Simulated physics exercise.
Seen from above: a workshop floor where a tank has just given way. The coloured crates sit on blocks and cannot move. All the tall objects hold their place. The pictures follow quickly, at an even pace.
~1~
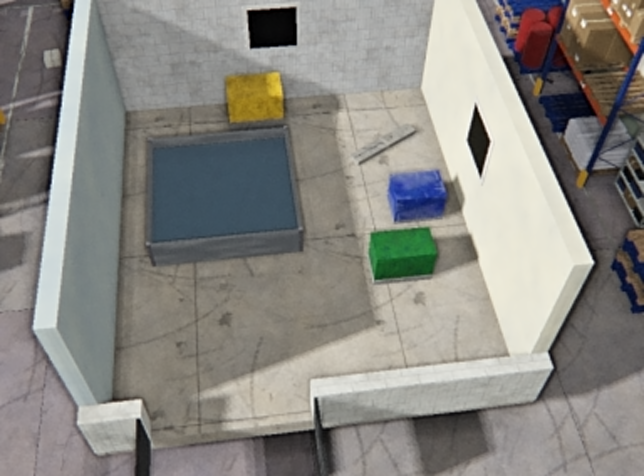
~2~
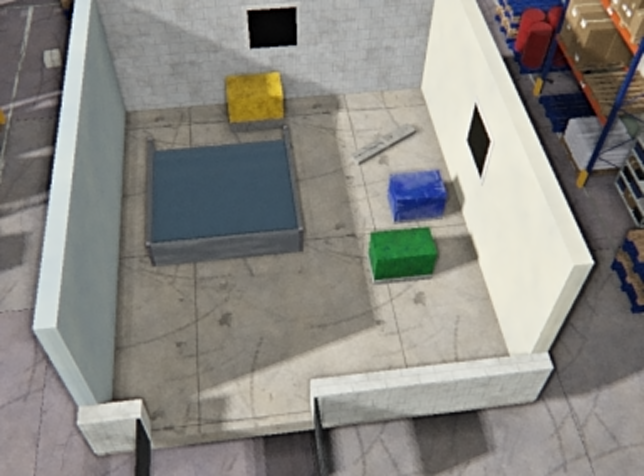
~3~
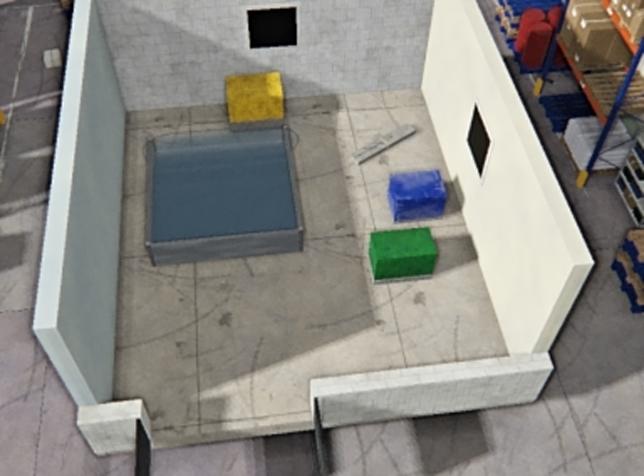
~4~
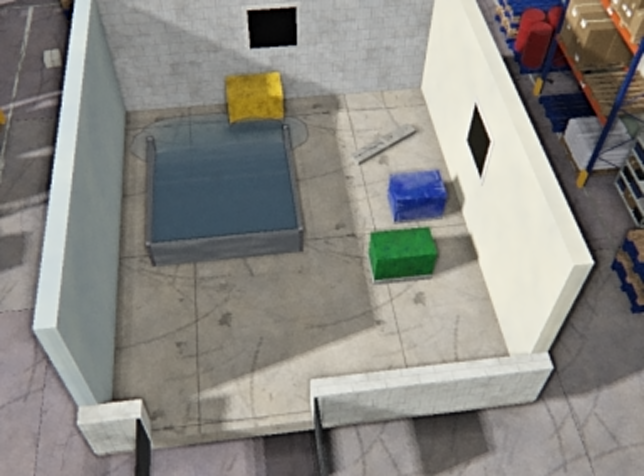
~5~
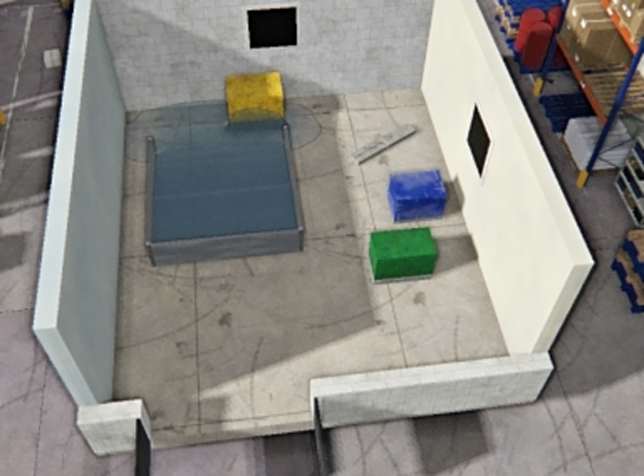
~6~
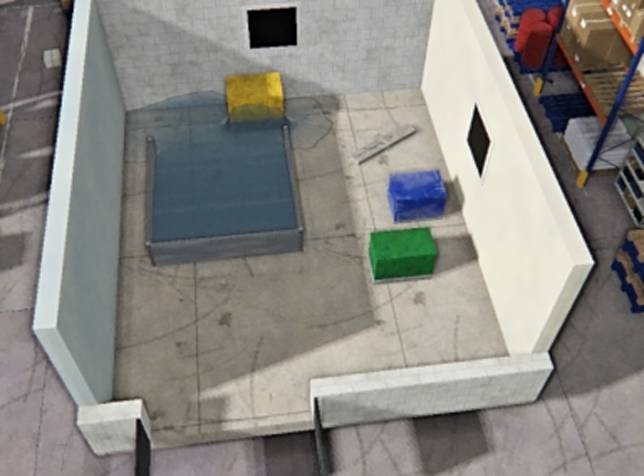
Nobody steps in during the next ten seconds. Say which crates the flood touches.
In the end: The green crate escapes dry; the yellow crate is wetted; the blue crate is wetted.
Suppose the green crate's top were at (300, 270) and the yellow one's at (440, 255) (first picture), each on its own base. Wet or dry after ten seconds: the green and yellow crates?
Green is safe; yellow escapes it.
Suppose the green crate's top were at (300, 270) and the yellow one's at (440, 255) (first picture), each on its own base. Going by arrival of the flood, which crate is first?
That is the blue crate.
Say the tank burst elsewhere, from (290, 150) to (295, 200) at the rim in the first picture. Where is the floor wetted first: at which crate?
First comes the blue crate.
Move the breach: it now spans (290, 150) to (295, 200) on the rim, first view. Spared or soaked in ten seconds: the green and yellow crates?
The green crate is topped; the yellow crate is safe.
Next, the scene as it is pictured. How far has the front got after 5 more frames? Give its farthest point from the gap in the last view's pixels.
Around (360, 95).
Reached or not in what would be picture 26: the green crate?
Then: At green not reached.
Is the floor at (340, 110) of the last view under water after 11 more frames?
Answer: Under water.
A moment on, water covers 20 % of the floor; the green crate not reached, the yellow crate water round its plinth, the blue crate not reached.
Next, water covers 25 % of the floor; the green crate not reached, the yellow crate water round its plinth, the blue crate not reached.
Then, water covers 40 % of the floor; the green crate not reached, the yellow crate water round its plinth, the blue crate water round its plinth.
Later, water covers 65 % of the floor; the green crate water round its plinth, the yellow crate water round its plinth, the blue crate water round its plinth.
In the end, water covers 90 % of the floor; the green crate stayed above the water, the yellow crate was topped, the blue crate was topped.
